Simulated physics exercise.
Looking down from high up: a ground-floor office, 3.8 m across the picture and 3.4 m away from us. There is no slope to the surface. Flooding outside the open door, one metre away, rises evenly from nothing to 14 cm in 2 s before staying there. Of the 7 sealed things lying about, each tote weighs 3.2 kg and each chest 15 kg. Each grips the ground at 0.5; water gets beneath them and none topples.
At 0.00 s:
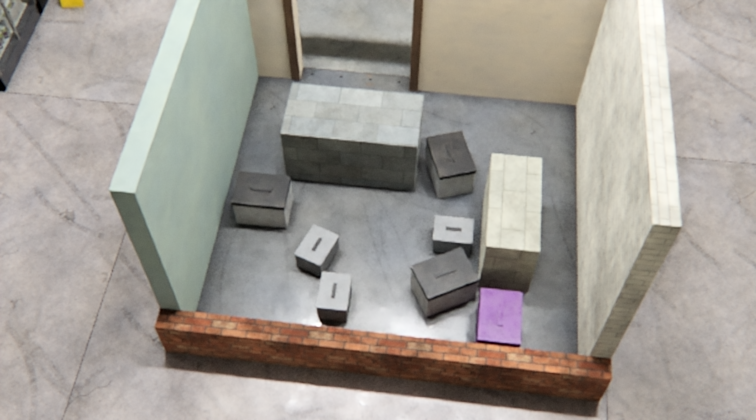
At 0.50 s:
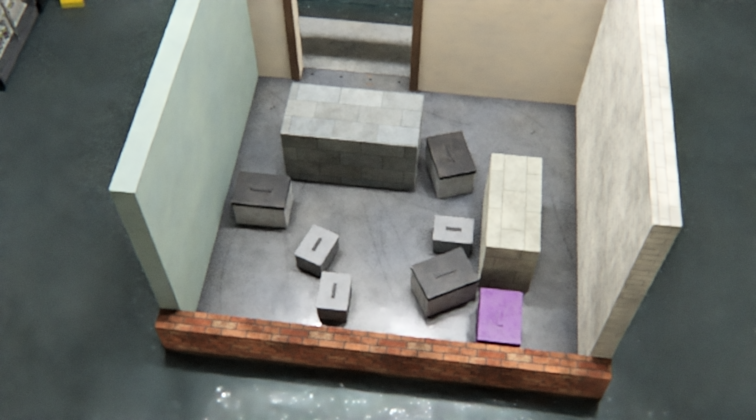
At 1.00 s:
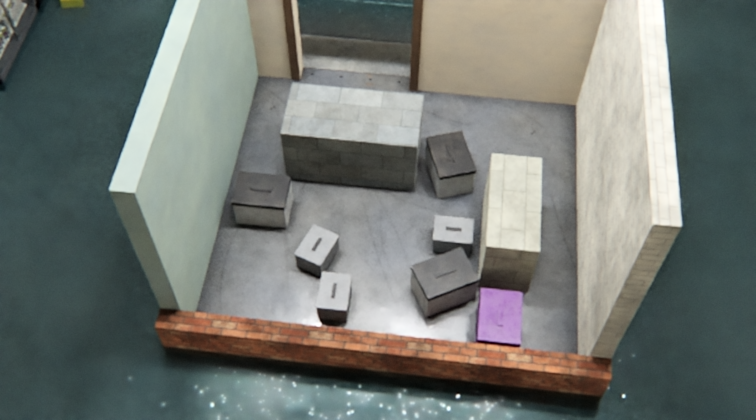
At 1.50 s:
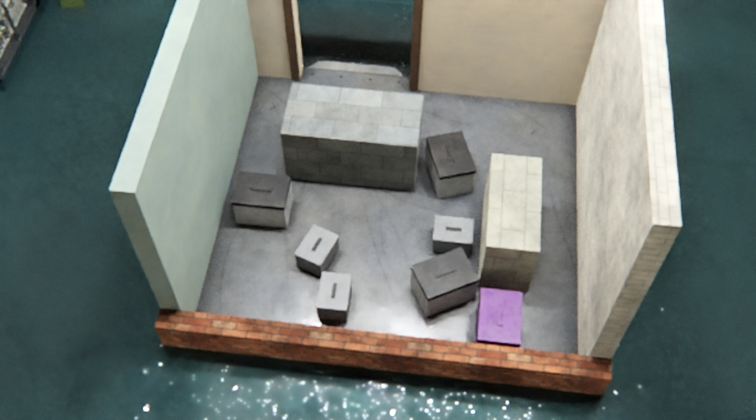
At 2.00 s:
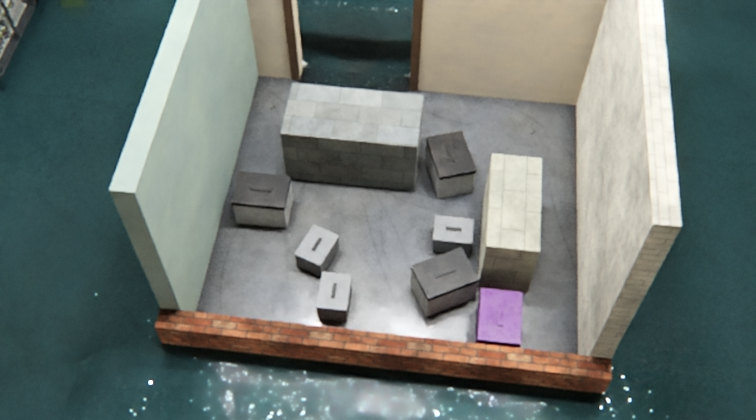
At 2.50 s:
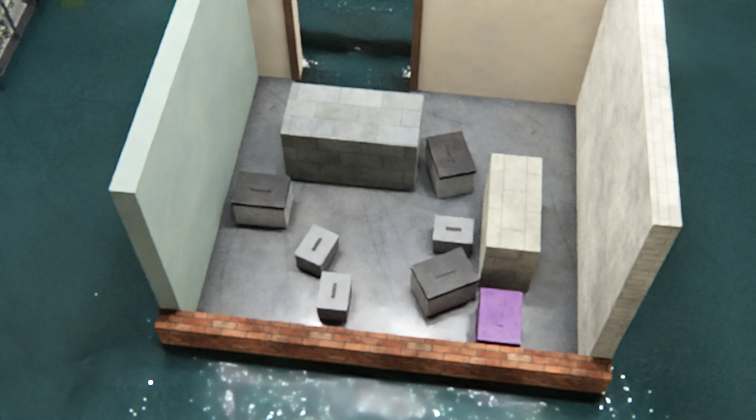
Dark water spreading around a walled room and over the step outside its open doorway, while the boxes inside stay still.
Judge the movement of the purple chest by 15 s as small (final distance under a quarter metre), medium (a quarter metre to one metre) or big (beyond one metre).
It is big.
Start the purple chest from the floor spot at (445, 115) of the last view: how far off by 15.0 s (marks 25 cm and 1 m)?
So it journeys a long way.
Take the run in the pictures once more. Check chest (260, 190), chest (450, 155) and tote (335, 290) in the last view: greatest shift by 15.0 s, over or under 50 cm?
Beyond, within, beyond.
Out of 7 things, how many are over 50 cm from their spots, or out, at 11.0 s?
By my tally, 1.
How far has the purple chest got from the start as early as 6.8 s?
Roughly 0 centimetres by that point.
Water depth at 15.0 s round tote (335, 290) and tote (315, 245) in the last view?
10 and 10 cm.
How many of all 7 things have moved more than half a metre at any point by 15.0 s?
The count comes to 5.
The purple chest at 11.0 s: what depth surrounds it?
The depth there is around 8 cm.
After 3.5 s the purple chest is near (501, 316), 0.0 m from its start, aground; 0 afloat.
After 6.8 s the purple chest is near (501, 316), 0.0 m from its start, aground; 0 afloat.
After 11.0 s the purple chest is near (397, 296), 1.0 m from its start, afloat; 5 afloat.
After 15.0 s the purple chest is near (376, 221), 1.6 m from its start, afloat; 7 afloat.
